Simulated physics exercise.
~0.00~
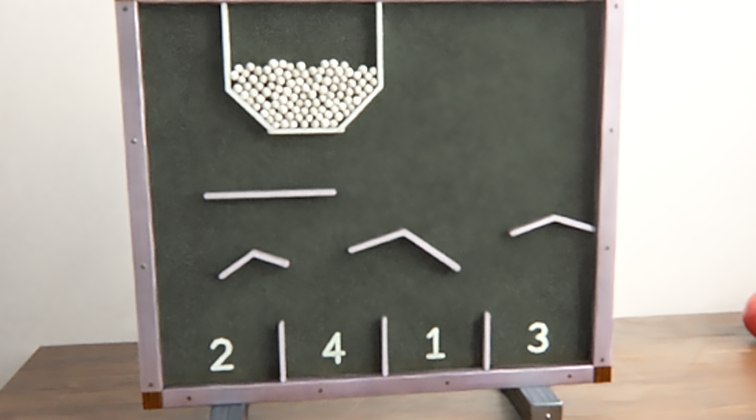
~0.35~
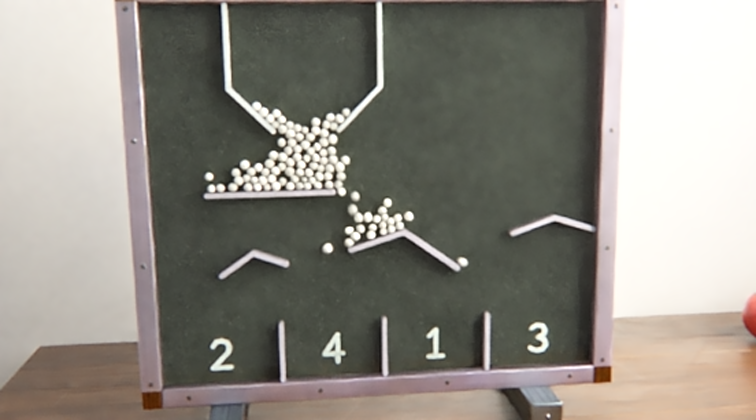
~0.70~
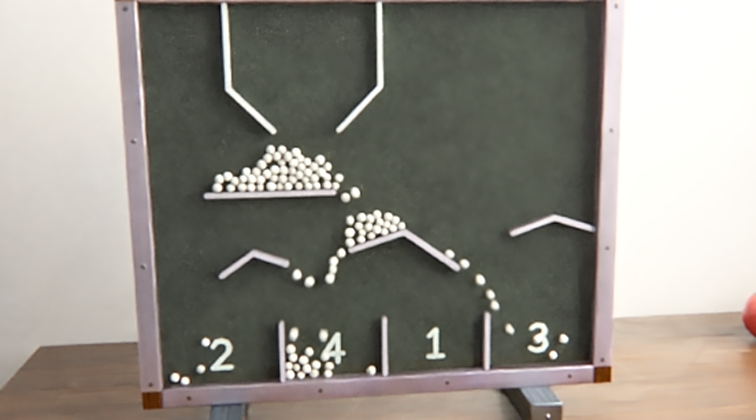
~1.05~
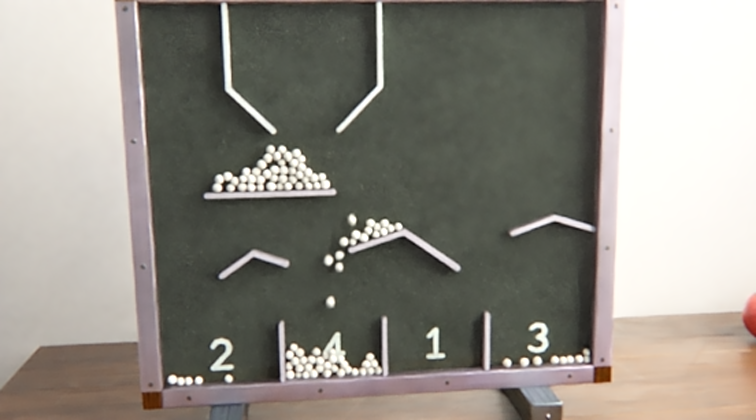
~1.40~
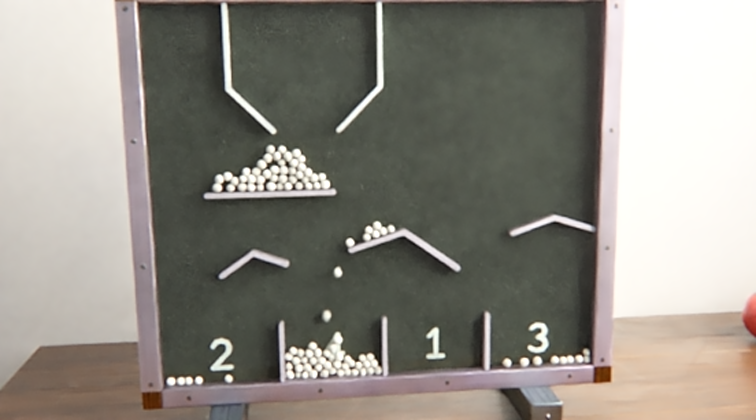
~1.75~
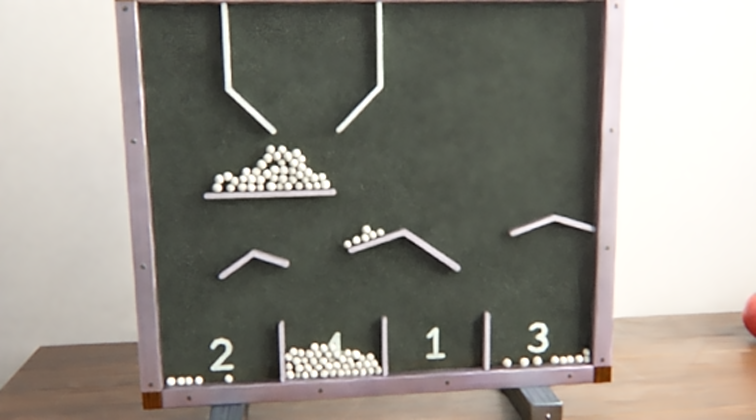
White pills draining from a hopper over ledges on a dark upright board, most landing in bin four, many staying on ledges.
